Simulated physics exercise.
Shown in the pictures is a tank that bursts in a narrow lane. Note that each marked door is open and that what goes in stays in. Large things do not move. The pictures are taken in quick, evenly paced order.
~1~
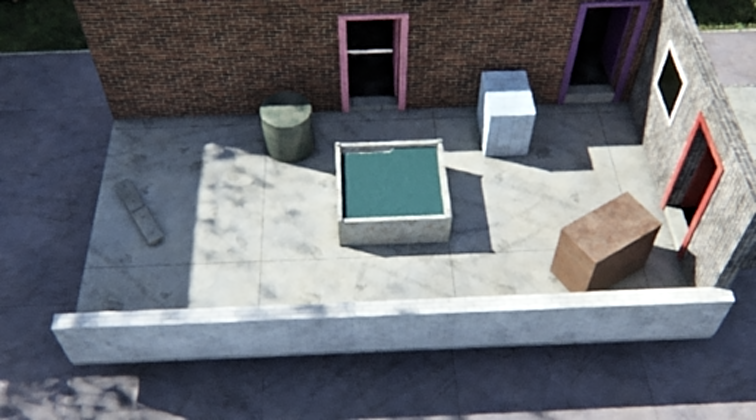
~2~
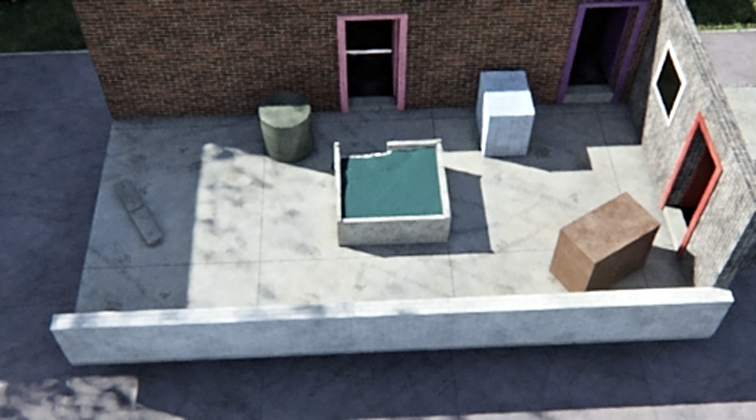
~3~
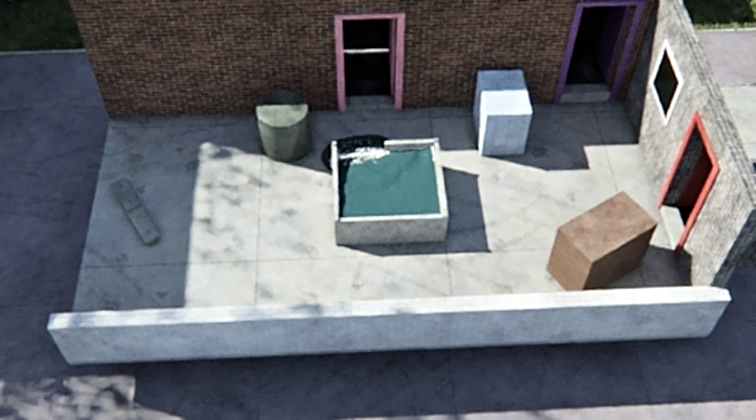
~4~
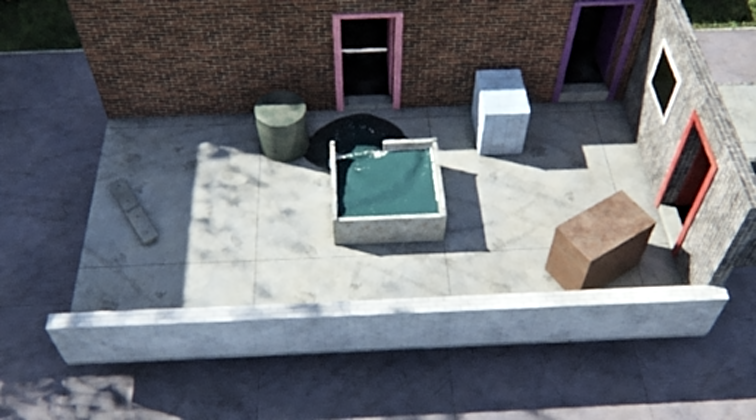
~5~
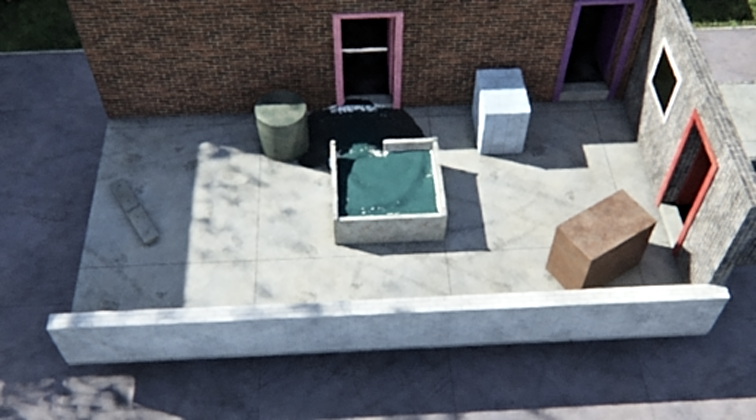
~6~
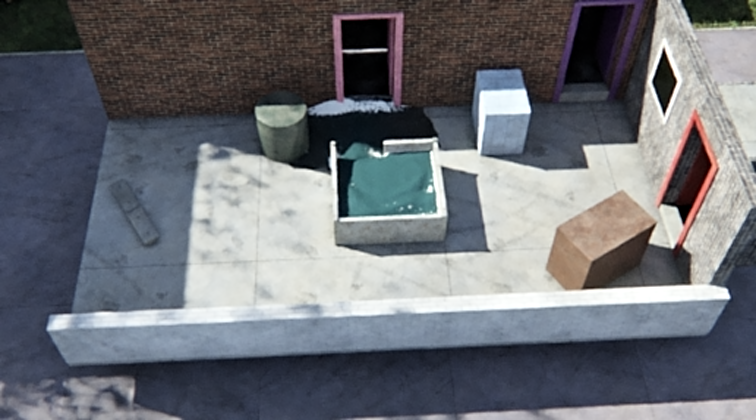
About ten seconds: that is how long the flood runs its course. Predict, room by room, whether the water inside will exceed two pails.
Pink door: Exceeds two pails. Purple door: Does not exceed two pails. Red door: Does not exceed two pails.
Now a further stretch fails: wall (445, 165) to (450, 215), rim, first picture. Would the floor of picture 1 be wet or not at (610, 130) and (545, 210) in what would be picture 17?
In order - first: Drenched, second: Drenched.
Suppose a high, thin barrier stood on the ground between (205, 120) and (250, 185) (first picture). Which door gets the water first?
My choice is the pink door.
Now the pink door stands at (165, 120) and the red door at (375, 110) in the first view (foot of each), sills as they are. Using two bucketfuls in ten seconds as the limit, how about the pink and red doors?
After the change, the pink door falls short, while the red door overshoots.
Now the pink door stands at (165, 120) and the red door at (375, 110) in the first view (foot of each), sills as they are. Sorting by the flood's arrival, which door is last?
Result: The purple one.
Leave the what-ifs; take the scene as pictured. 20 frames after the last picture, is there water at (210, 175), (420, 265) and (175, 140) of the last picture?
Result, in order: Waterlogged / unflooded / waterlogged.
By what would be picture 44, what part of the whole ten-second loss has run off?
85 per cent.
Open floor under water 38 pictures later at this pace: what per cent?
45 %.
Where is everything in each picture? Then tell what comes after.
In the first frame, still water in the tank at (392, 183).
In the second frame, water pours out on the tank's far side and has run to a hidden place.
In the third frame, water pours out on the tank's far side and has run to (379, 140).
In the fourth frame, the front is at (369, 117), out from the gap on the tank's far side.
In the fifth frame, the front is at (319, 112), out from the gap on the tank's far side.
In the sixth frame, the front is at (415, 109), out from the gap on the tank's far side.
A moment on, water covers 10 % of the floor; the pink door over two buckets in, the purple door not reached, the red door not reached.
Next, water covers 20 % of the floor; the pink door far over two buckets in, the purple door not reached, the red door not reached.
Then, water covers 30 % of the floor; the pink door far over two buckets in, the purple door wet at the sill, nothing in, the red door not reached.
Later, water covers 45 % of the floor; the pink door far over two buckets in, the purple door wet at the sill, nothing in, the red door not reached.
In the end, water covers 65 % of the floor; the pink door far over two buckets in, the purple door wet at the sill, nothing in, the red door wet at the sill, nothing in.
